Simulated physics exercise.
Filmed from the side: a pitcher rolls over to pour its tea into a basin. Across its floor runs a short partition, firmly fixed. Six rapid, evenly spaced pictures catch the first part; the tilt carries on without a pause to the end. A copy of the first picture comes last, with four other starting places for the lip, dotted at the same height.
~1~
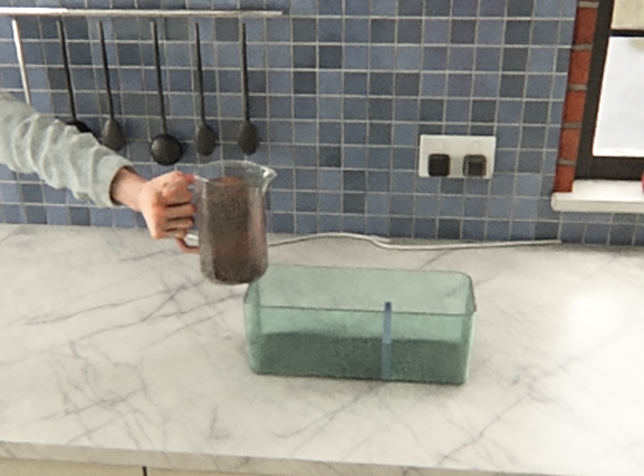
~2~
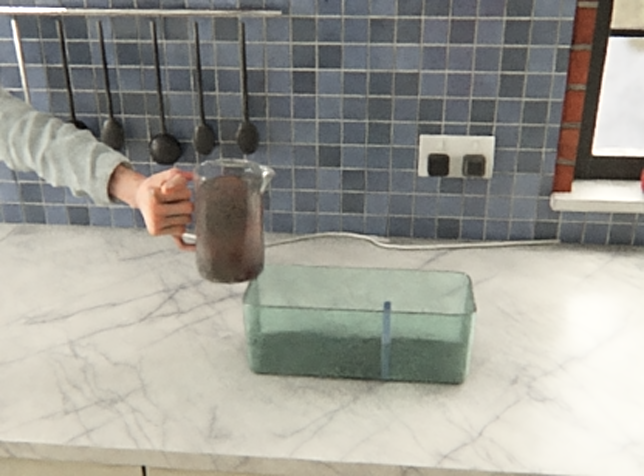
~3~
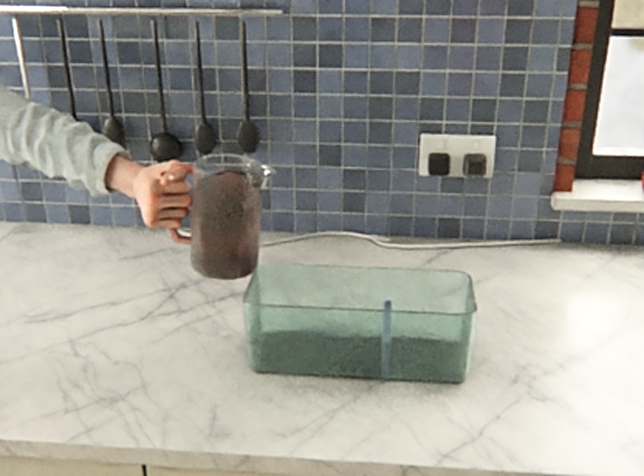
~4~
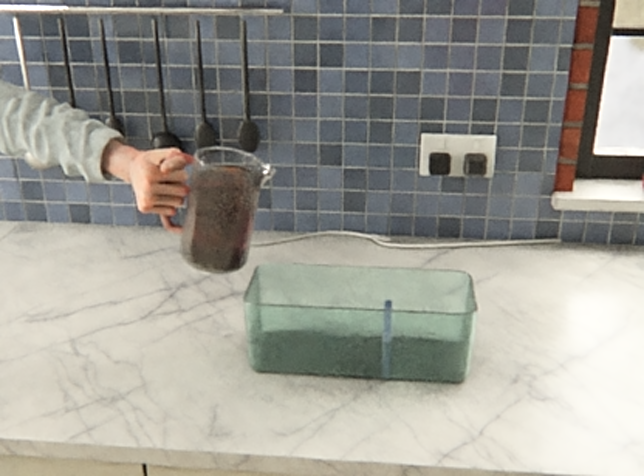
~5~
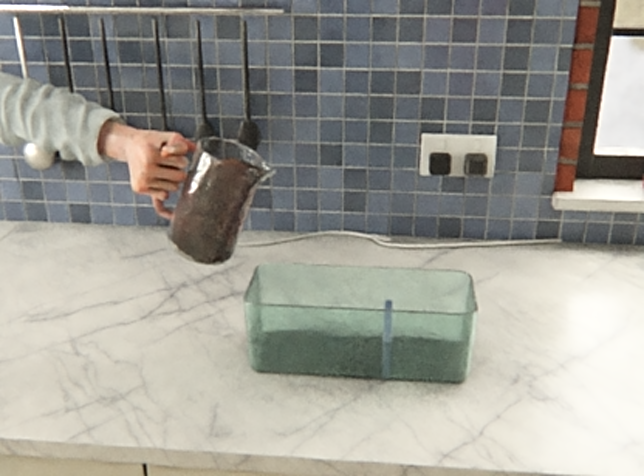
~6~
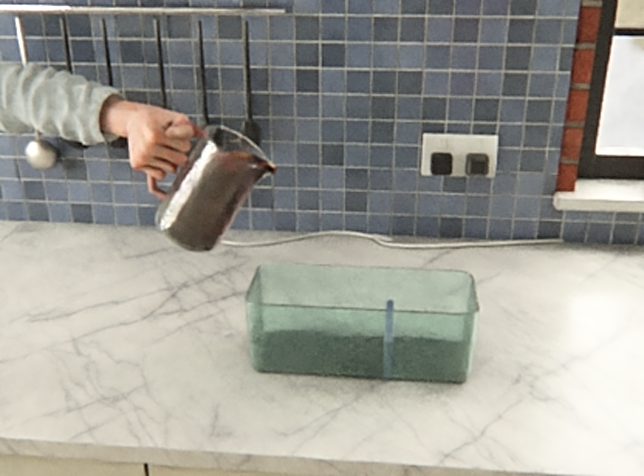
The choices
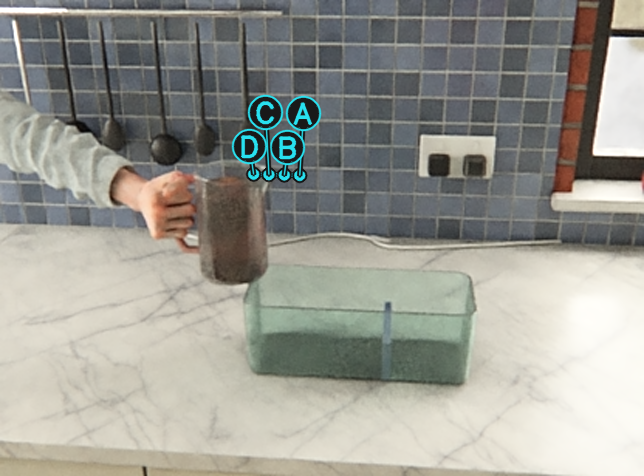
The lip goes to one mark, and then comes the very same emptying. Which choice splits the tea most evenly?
The answer is spot A.
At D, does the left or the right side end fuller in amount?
The left one.
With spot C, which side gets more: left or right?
More ends on the left.
On the marked copy, A at (299, 175); B at (284, 175); C at (268, 174); D at (253, 174).
If A is chosen, about 45 % ends left of the wall and 52 % right of it; 3 % is lost outside.
If B is chosen, about 76 % ends left of the wall and 19 % right of it; 5 % is lost outside.
If C is chosen, about 86 % ends left of the wall and 4 % right of it; 10 % is lost outside.
If D is chosen, about 93 % ends left of the wall and 3 % right of it; 4 % is lost outside.
